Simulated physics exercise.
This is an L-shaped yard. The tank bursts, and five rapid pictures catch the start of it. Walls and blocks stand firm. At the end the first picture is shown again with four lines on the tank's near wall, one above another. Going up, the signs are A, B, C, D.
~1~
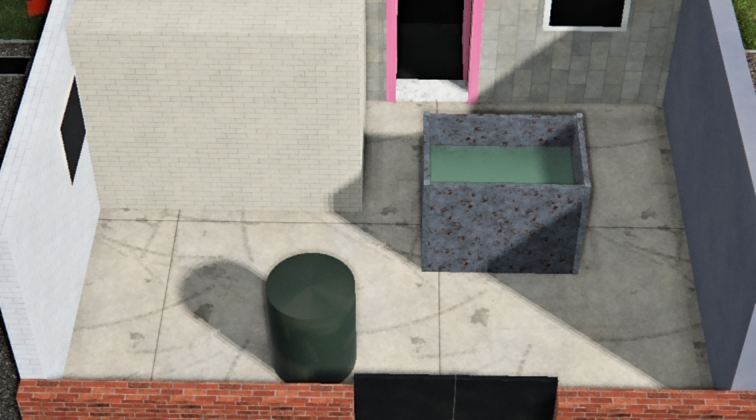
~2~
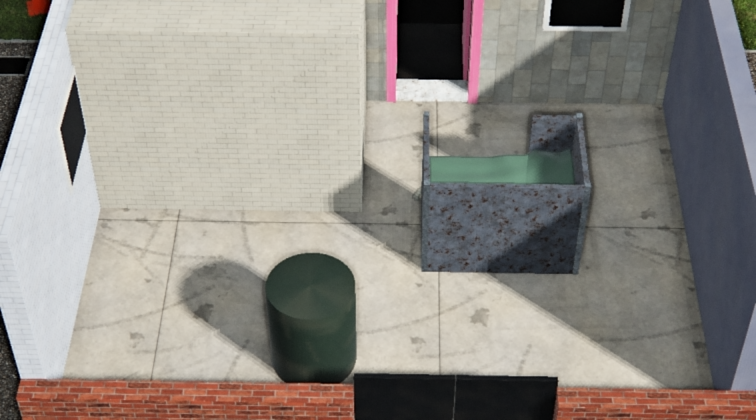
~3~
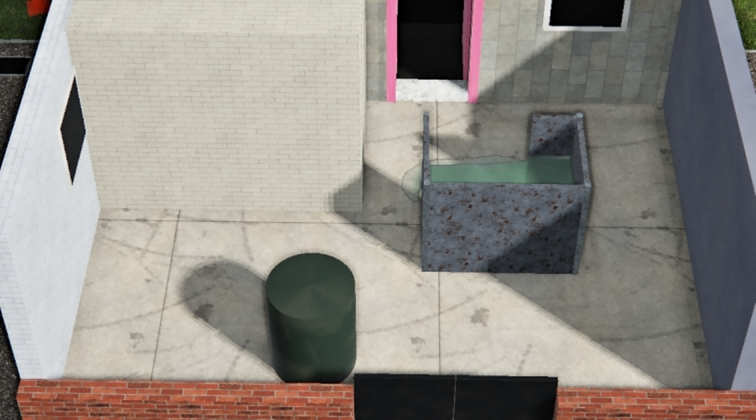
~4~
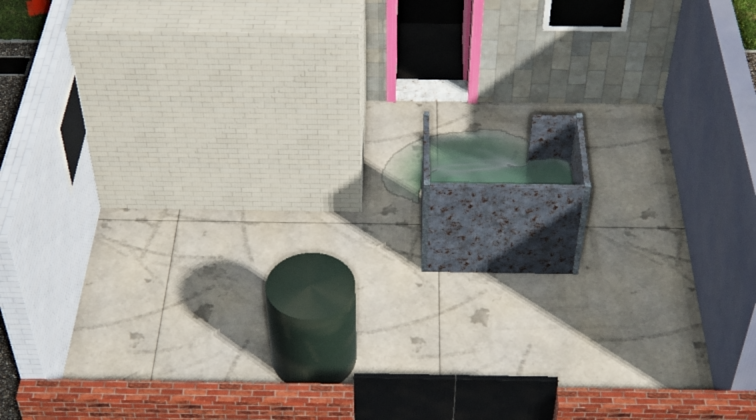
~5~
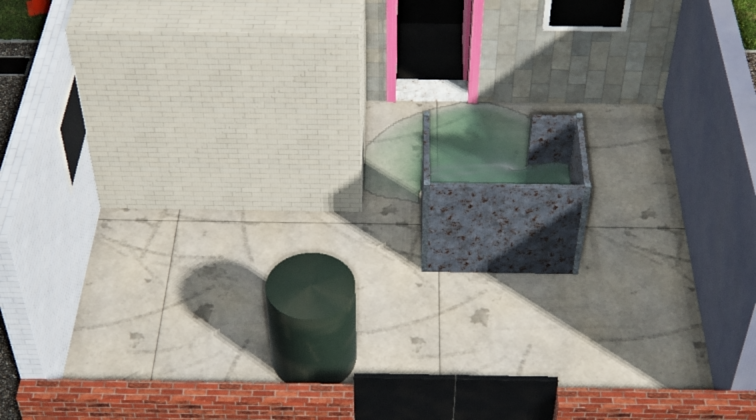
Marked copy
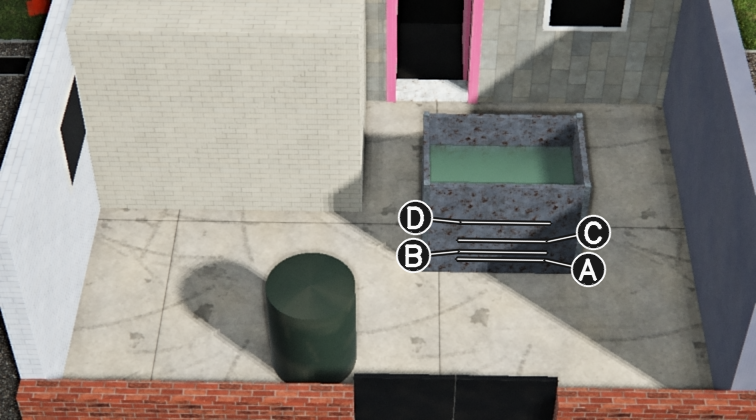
Stone tank in a walled yard losing part of its back wall, green water spreading out behind it toward the pink doorway.
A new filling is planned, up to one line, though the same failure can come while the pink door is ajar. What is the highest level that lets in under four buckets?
B.
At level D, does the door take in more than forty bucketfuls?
No.
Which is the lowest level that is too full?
C it is.
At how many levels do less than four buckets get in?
Two of them.
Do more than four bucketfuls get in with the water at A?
No.
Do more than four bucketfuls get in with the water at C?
Yes.
On the marked copy, A at (501, 259); B at (502, 252); C at (503, 240); D at (504, 222); from the bottom up A, B, C, D.
For level A, nothing gets over.
For level B, a bucket or two gets in.
For level C, about 8 bucketfuls get in.
For level D, some 25 bucketfuls get in.
